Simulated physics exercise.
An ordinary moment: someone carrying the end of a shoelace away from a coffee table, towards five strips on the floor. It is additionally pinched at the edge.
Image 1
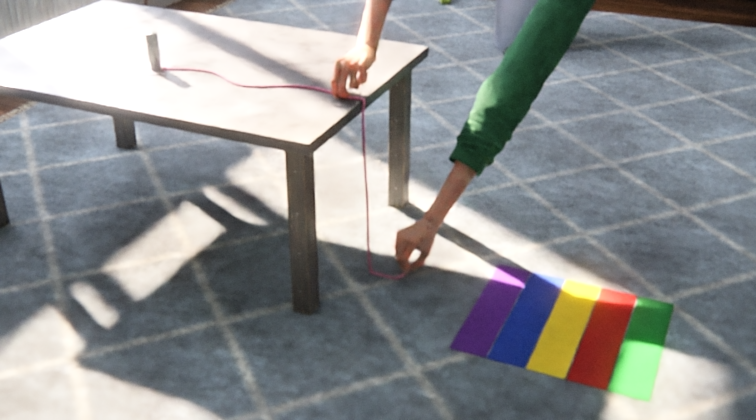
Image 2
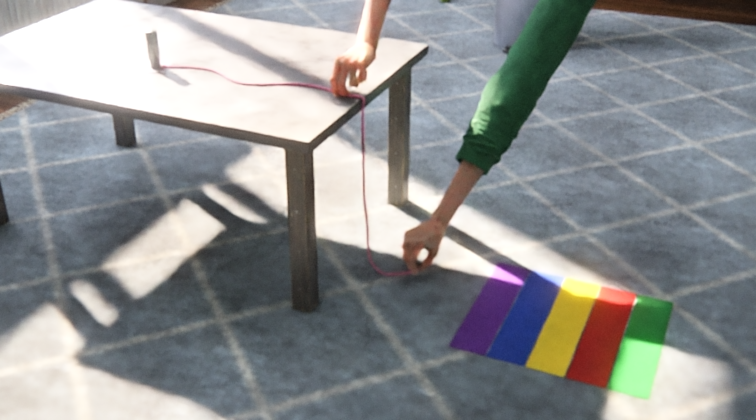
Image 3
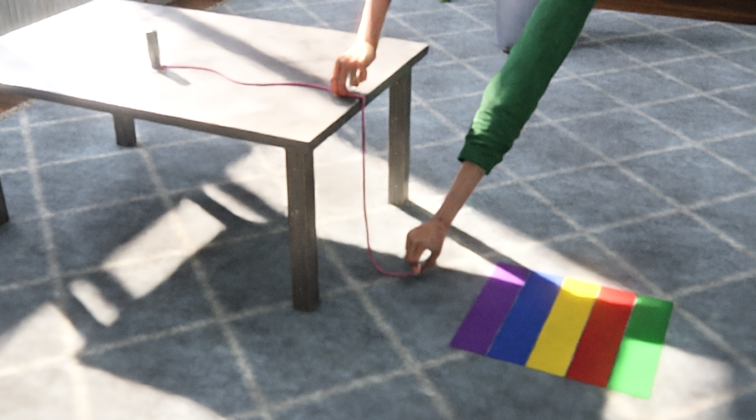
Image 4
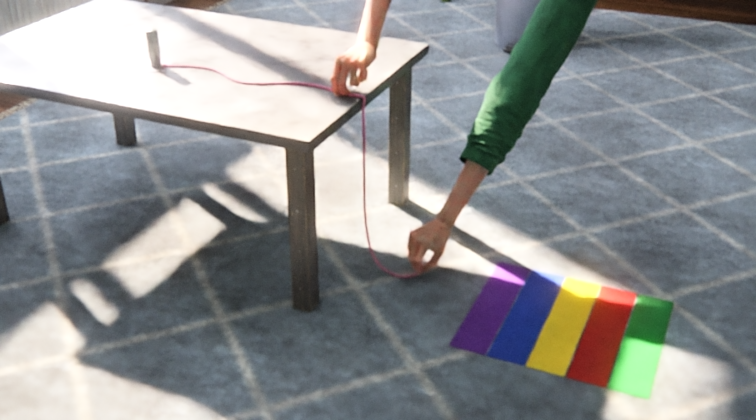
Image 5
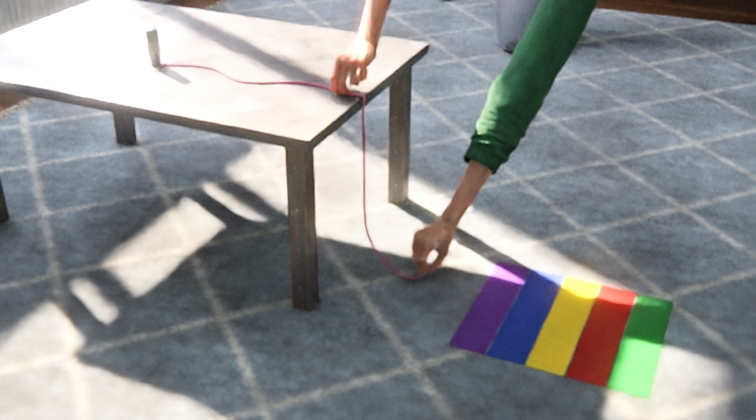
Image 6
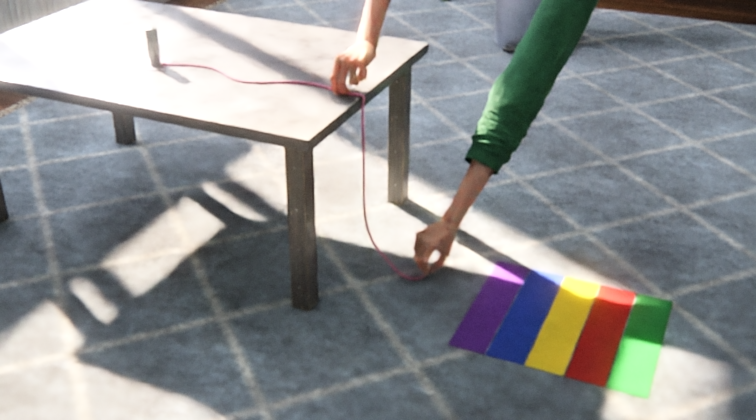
Coffee table on a patterned carpet, one hand pinching a red shoelace at the edge, another inching its lower end right.
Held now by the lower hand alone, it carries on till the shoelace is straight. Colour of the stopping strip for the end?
Blue.
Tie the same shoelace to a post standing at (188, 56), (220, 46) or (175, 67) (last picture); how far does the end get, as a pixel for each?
In pixels, the answers are (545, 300), (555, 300) and (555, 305).
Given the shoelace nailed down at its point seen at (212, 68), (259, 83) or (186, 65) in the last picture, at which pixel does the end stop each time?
They end up at (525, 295), (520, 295) and (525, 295).
A little later, end near (458, 278); short of the strips.
Next, end near (502, 289); over purple.
When it is tight, end near (530, 296); over blue. Over blue.
